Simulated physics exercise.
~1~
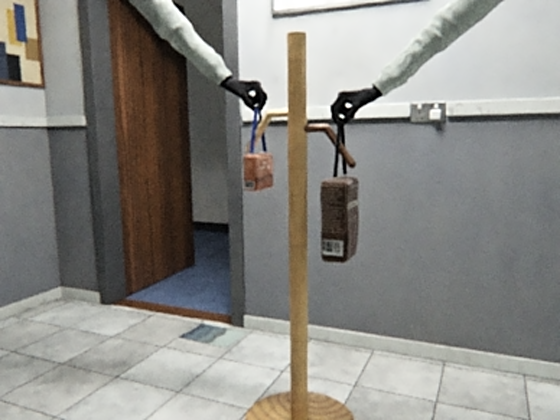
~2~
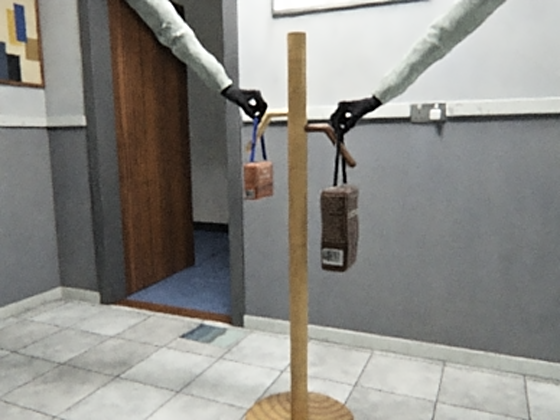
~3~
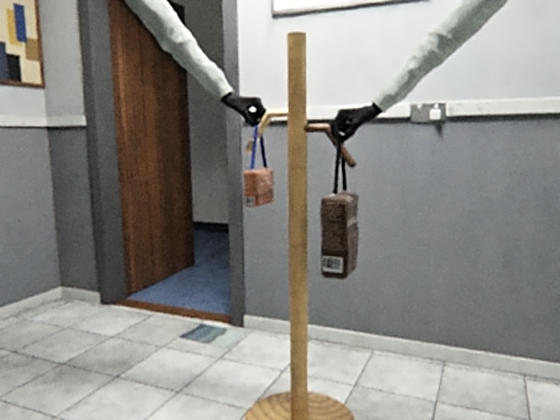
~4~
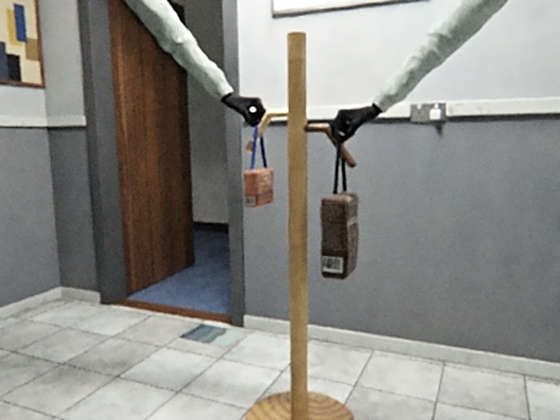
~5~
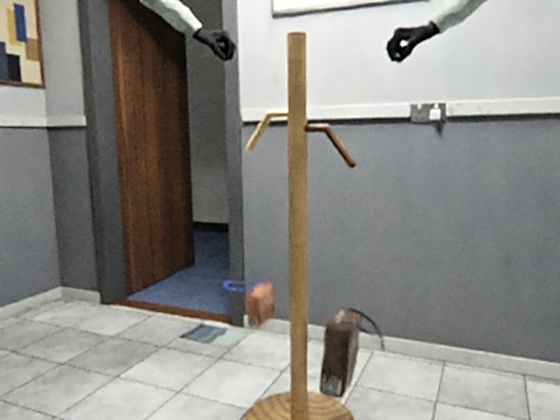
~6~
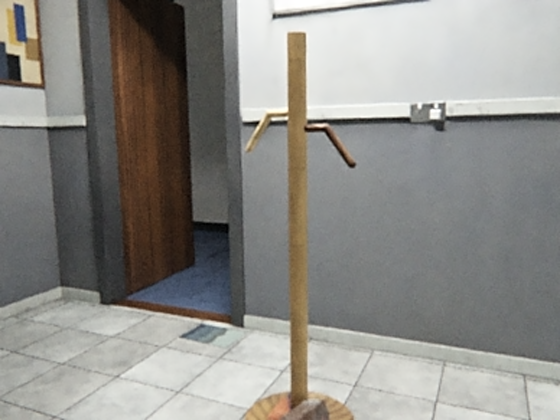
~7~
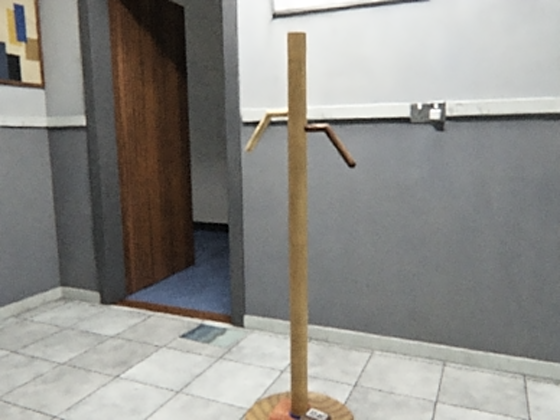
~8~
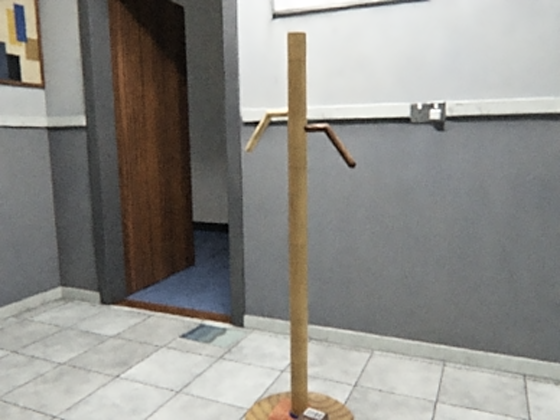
Two gloved hands lowered a small orange pouch and a larger brown sack by their loops beside the pegs of a wooden stand, then let go and drew back, and both dropped to the floor, ending at the foot of the stand.
